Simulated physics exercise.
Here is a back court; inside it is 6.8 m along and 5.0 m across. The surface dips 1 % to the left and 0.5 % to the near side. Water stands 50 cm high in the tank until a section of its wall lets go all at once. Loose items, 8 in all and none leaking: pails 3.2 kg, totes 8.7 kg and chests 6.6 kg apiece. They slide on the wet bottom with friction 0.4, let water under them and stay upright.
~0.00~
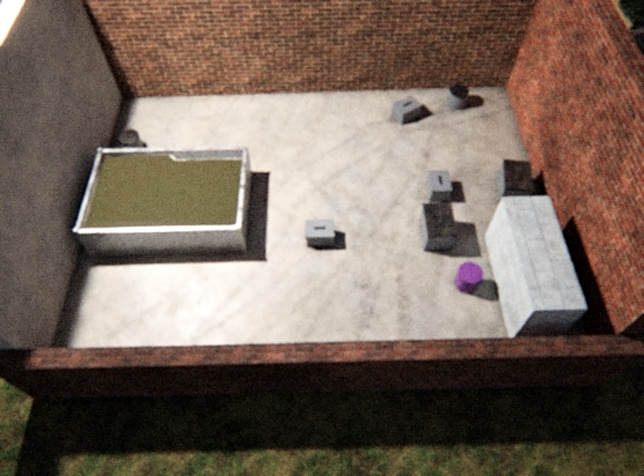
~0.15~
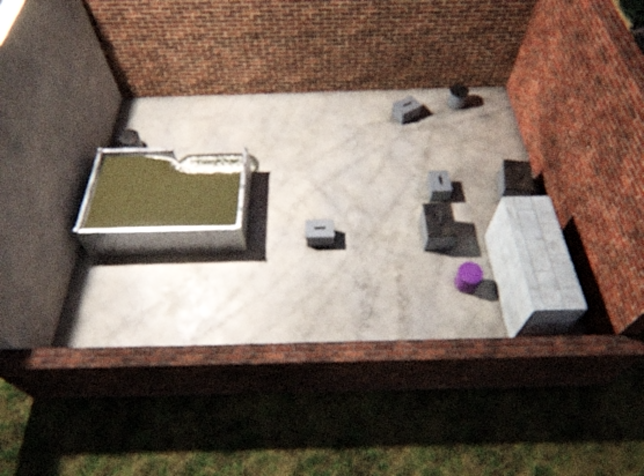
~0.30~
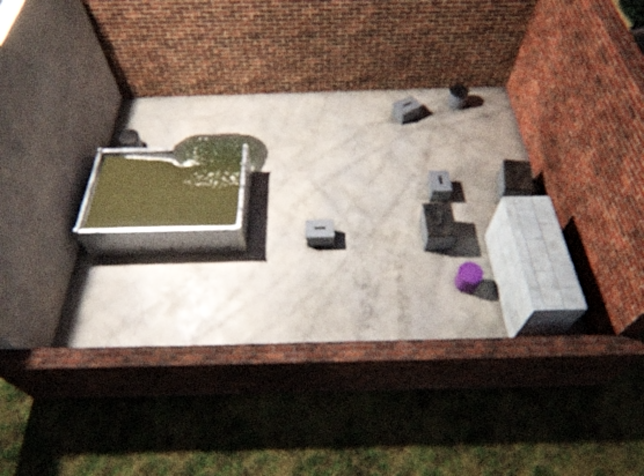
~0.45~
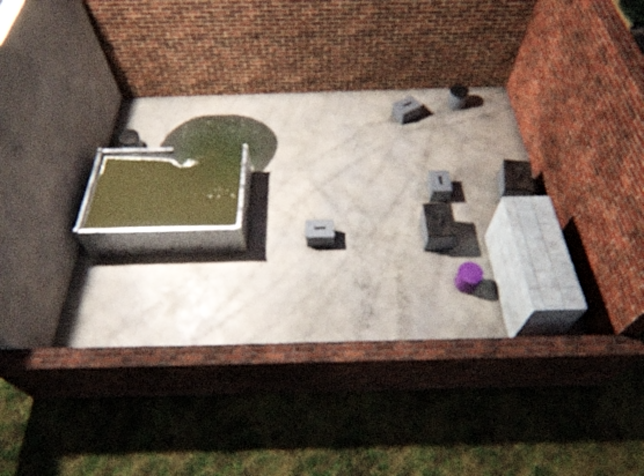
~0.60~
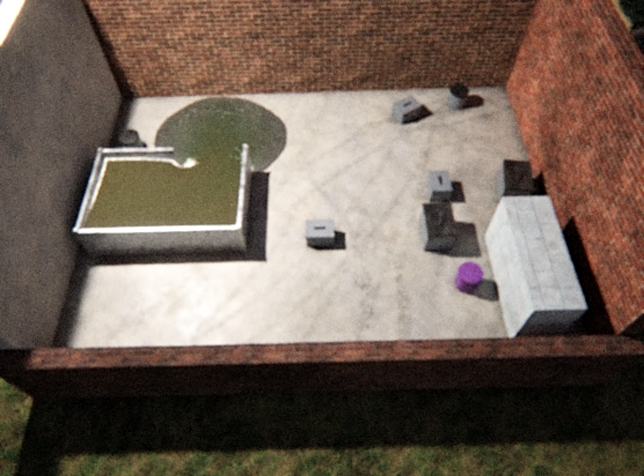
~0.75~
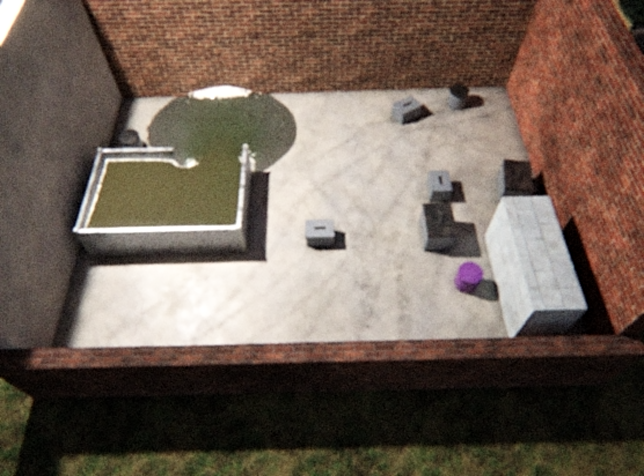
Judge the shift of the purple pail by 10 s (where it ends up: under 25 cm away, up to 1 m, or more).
Purple pail stays put.
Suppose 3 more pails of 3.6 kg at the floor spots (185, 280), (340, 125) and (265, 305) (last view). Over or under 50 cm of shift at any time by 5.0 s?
In that order: Short of it, more, short of it.
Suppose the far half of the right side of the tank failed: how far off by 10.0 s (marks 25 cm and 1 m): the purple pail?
Then the purple pail gets carried off.
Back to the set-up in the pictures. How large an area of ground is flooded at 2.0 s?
Some 10.0 m2.
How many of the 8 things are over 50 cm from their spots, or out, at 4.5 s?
3 of them.
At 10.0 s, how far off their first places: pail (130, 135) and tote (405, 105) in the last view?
In that order: 200 cm, 200 cm.
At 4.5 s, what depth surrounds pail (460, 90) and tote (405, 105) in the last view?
Roughly 5 and 5 cm.
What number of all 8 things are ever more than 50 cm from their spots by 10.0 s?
That makes 5.
After 2.0 s the purple pail is near (471, 272), 0.0 m from its start, aground; 0 afloat.
After 4.5 s the purple pail is near (471, 272), 0.0 m from its start, aground; 2 afloat.
After 7.0 s the purple pail is near (471, 272), 0.0 m from its start, aground; 3 afloat.
After 10.0 s the purple pail is near (471, 272), 0.0 m from its start, aground; 4 afloat.
